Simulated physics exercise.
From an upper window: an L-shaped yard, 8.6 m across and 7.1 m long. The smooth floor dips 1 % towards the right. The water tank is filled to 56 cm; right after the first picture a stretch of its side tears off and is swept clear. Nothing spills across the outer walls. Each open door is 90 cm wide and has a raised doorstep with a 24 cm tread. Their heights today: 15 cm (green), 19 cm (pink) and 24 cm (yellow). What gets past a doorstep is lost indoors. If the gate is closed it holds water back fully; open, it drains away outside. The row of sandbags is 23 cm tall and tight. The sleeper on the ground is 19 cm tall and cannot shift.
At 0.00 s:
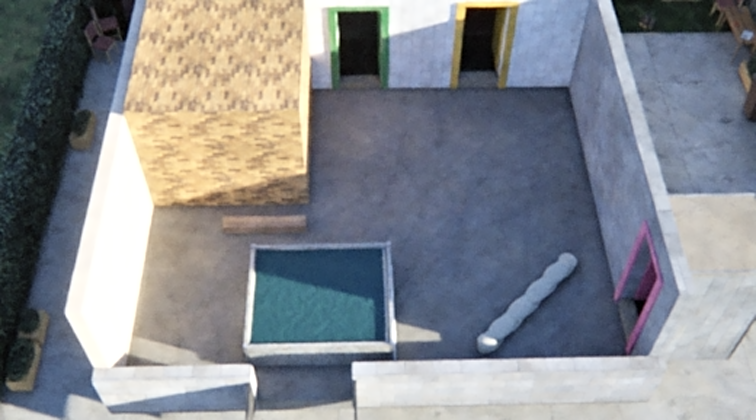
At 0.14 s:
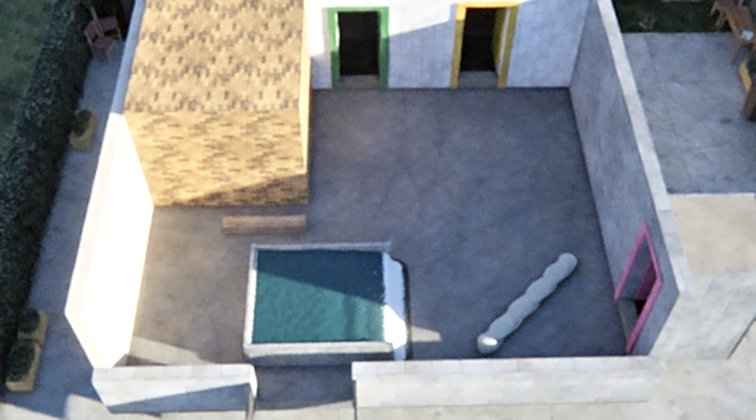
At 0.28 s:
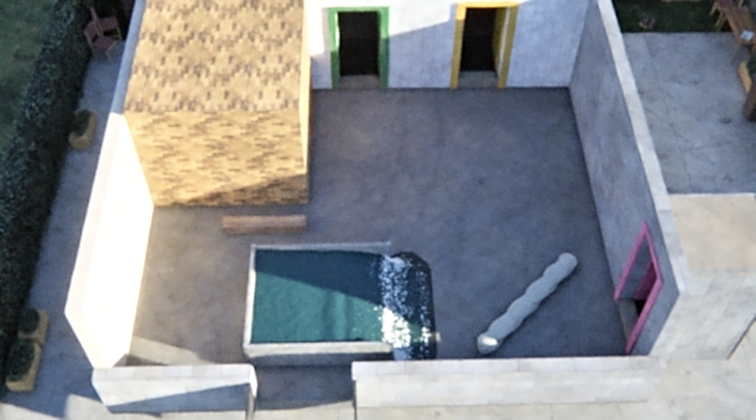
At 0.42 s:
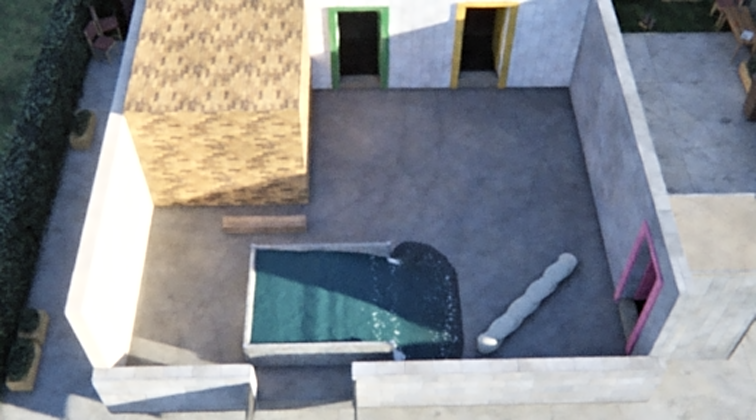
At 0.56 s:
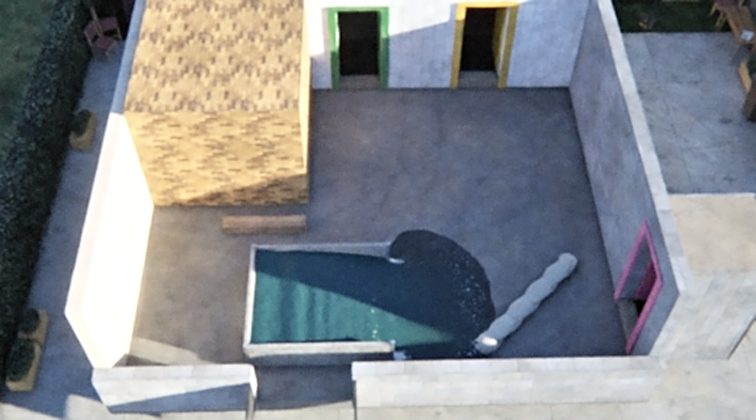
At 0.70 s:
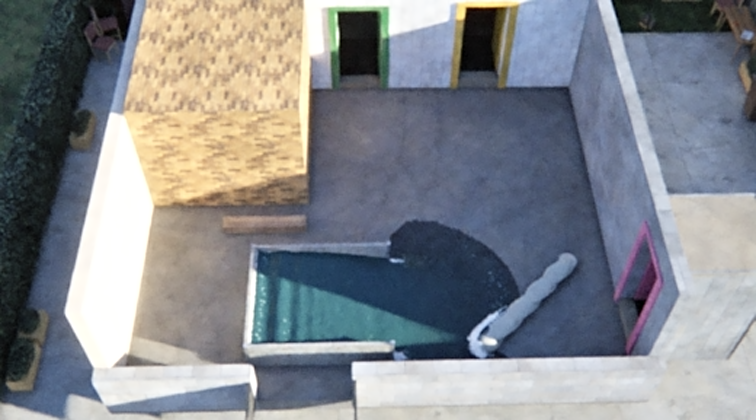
The clip shows a walled yard from above with green, yellow and pink doorways, where the right side of a water-filled tank opens and water pours out, fanning rightward across the grey floor and reaching a pale, lumpy barrier.
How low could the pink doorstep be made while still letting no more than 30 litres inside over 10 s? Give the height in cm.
At least 13 cm or so.
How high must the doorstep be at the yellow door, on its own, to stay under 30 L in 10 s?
About 10.5 cm at yellow.
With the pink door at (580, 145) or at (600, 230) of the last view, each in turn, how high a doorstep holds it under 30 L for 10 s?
Roughly 11.5 and 17 cm.
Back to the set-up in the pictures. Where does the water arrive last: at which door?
Last comes the green one.
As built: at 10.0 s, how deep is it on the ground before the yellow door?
About 9.0 cm.
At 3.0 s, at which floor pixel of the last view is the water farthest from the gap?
At about (564, 88).
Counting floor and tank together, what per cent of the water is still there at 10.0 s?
Roughly 98 in a hundred.
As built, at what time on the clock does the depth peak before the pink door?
Around 3.0 s.
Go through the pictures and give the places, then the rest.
In the first frame, still water, 56 cm deep, in the water tank at (320, 295); the pink door at (636, 295) is dry.
In the second frame, water pours out at (388, 305) and has run 0.3 m, to (406, 359); about 7 cm deep outside, 56 cm at the back.
In the third frame, water pours out at (388, 306) and has run 0.7 m, to (431, 356); about 11 cm deep outside, 56 cm at the back.
In the fourth frame, water pours out at (388, 307) and has run 1.2 m, to (458, 349); about 9 cm deep outside, 56 cm at the back.
In the fifth frame, water pours out at (388, 307) and has run 1.8 m, to (490, 327); about 7 cm deep outside, 55 cm at the back.
In the sixth frame, the front is at (514, 304), 2.3 m from the gap at (388, 307); 5.6 m2 of floor is wet, 51 cm left at the back; 1.9 m in a straight line remain to the pink door at (636, 295).
After 1.4 s water covers 20 % of the floor, deepest (32 cm) near (474, 337); it has not reached the pink door.
After 3.0 s water covers 40 % of the floor, deepest (26 cm) near (591, 212); 21 cm at the pink door, 0 litres in over its 19 cm doorstep.
After 10.0 s water covers 75 % of the floor, deepest (12 cm) near (366, 108); 8 cm at the pink door, 3 litres in over its 19 cm doorstep.
At the pink door as built, the water arrived by 2.1 s and peaked near 21 cm at 3.0 s.
With a doorstep of 11 cm, 47 litres would have come in within the 10 s; with 15 cm, 16 litres. So under 30 litres takes about 13 cm.
